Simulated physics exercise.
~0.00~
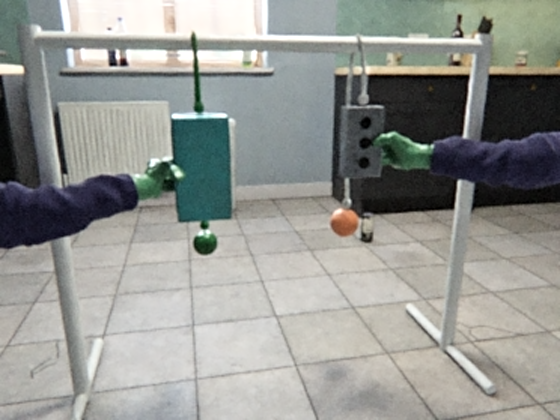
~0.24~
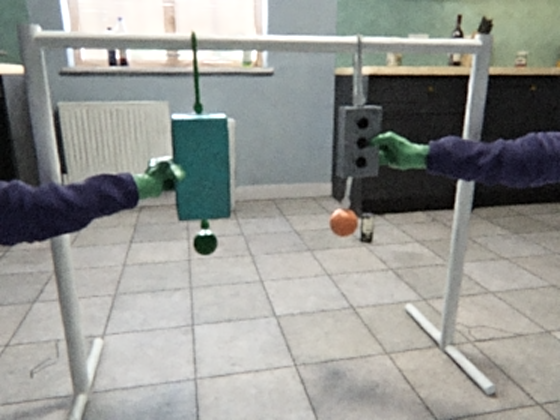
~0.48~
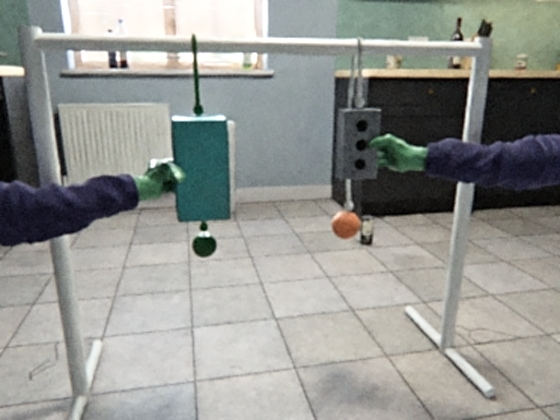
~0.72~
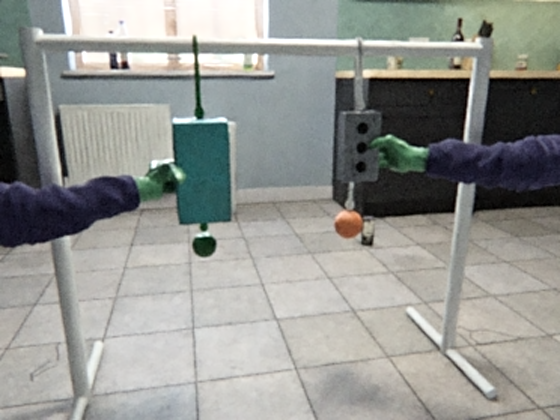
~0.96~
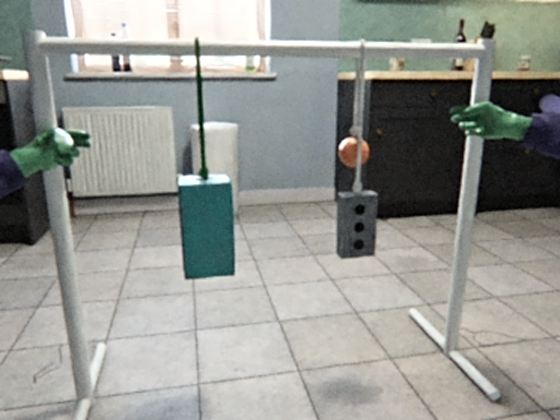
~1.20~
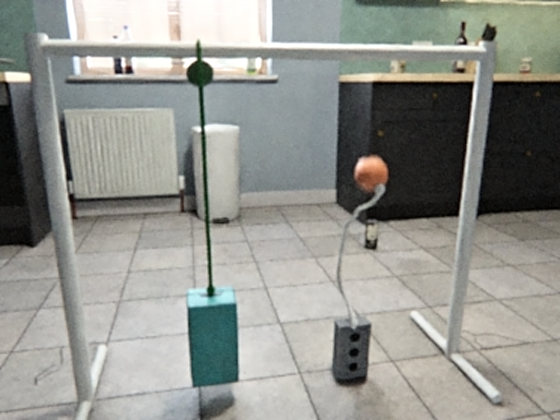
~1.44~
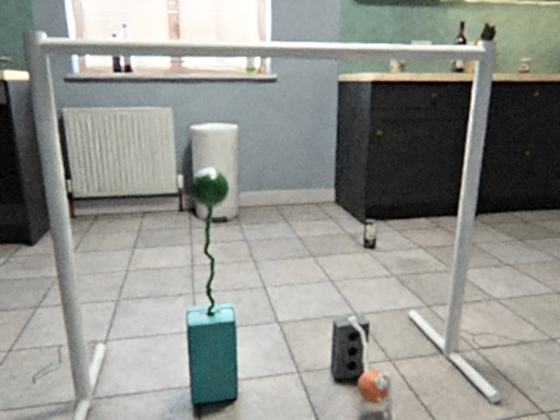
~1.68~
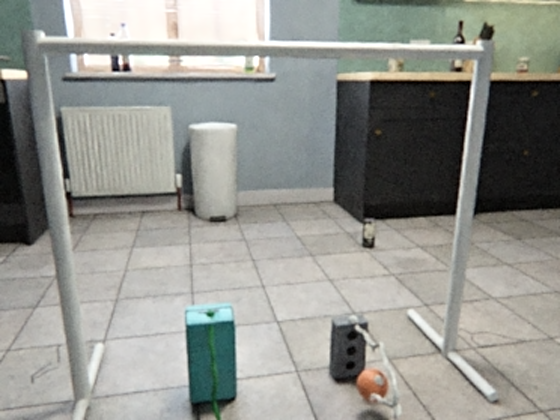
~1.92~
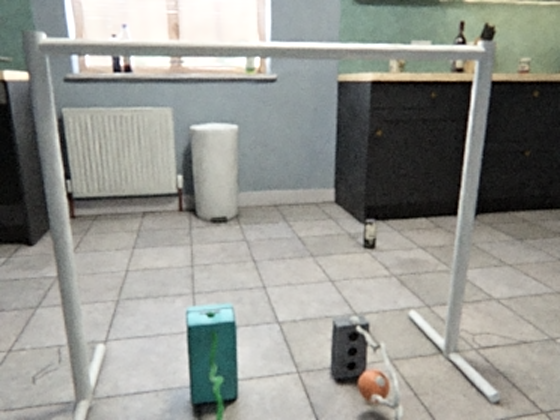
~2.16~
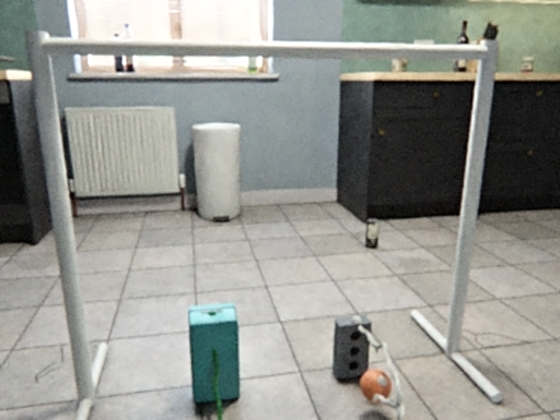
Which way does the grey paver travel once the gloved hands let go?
The grey paver moves down, dropping from below the rail to the tiled floor.
